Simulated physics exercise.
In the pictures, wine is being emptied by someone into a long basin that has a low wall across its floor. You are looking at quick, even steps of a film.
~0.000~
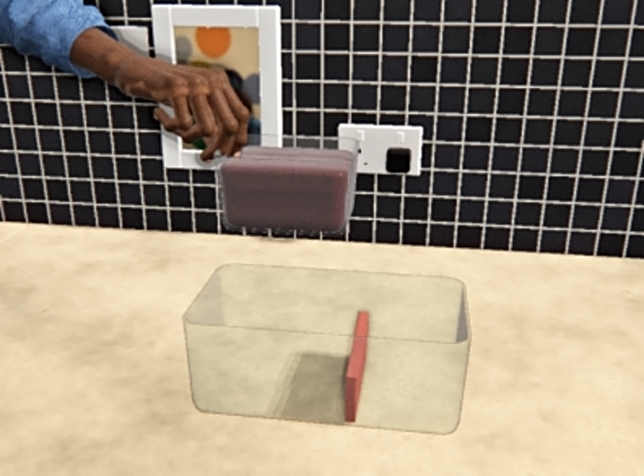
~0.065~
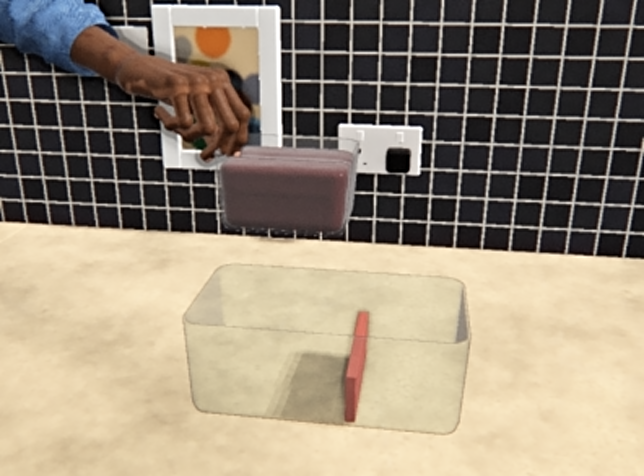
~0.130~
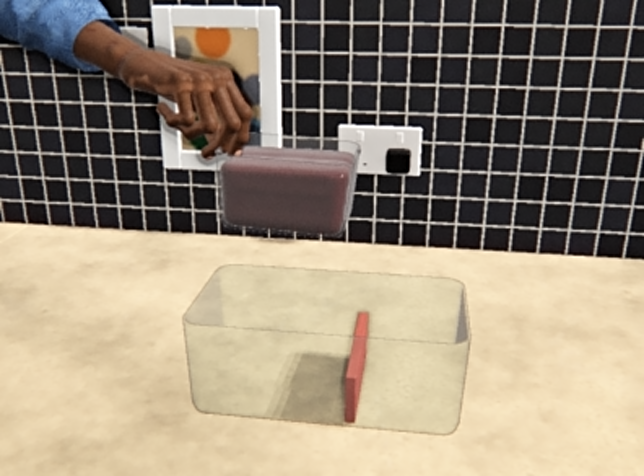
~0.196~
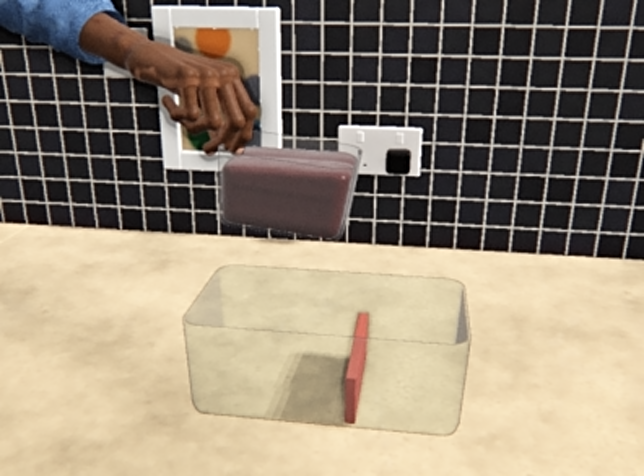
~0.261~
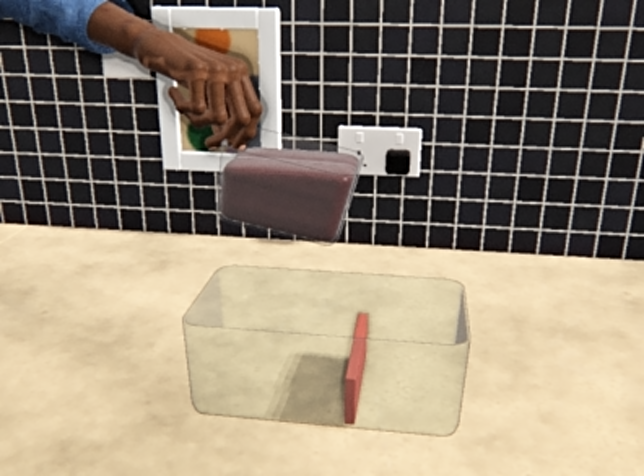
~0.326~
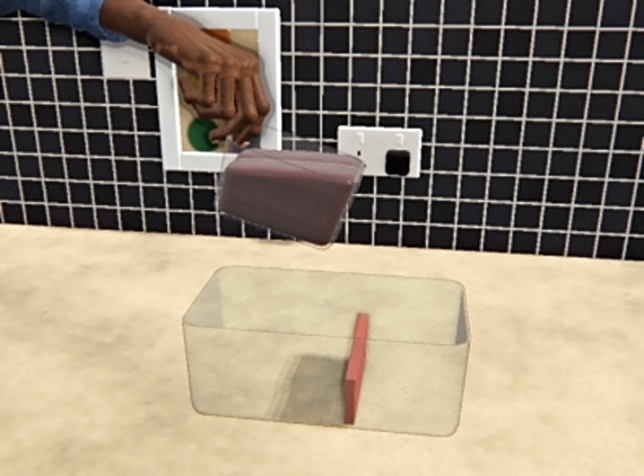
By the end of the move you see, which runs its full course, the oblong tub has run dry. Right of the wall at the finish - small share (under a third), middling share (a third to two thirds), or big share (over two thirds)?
Big.
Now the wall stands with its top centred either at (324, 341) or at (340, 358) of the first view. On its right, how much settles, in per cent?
In turn 95 and 85 in a hundred.
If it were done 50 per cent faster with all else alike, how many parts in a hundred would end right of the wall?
I'd say roughly 80 in every hundred ends up there.
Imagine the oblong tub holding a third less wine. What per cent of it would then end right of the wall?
Some 80 parts in a hundred.
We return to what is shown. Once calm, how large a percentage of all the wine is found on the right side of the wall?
About 85 percent.
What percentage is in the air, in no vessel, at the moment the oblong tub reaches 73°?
Close to 30 in a hundred.
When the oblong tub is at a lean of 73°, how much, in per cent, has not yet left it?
Some 40 per cent has not yet come out.
Then, 0.76 s in, the tilt is 73° and 40 per cent is still to pour, 0 is left of the wall and 28 right of it.
Then, 1.09 s in, the tilt is 107° and 5 per cent is still to pour, 6 is left of the wall and 82 right of it.
Then, 1.42 s in, the tilt is 114° and 0 per cent is still to pour, 14 is left of the wall and 86 right of it.
Then, 1.79 s in, the tilt is 114° and 0 per cent is still to pour, 14 is left of the wall and 86 right of it.
Finally, 14 per cent lies left of the wall, 86 right of it and 1 outside.
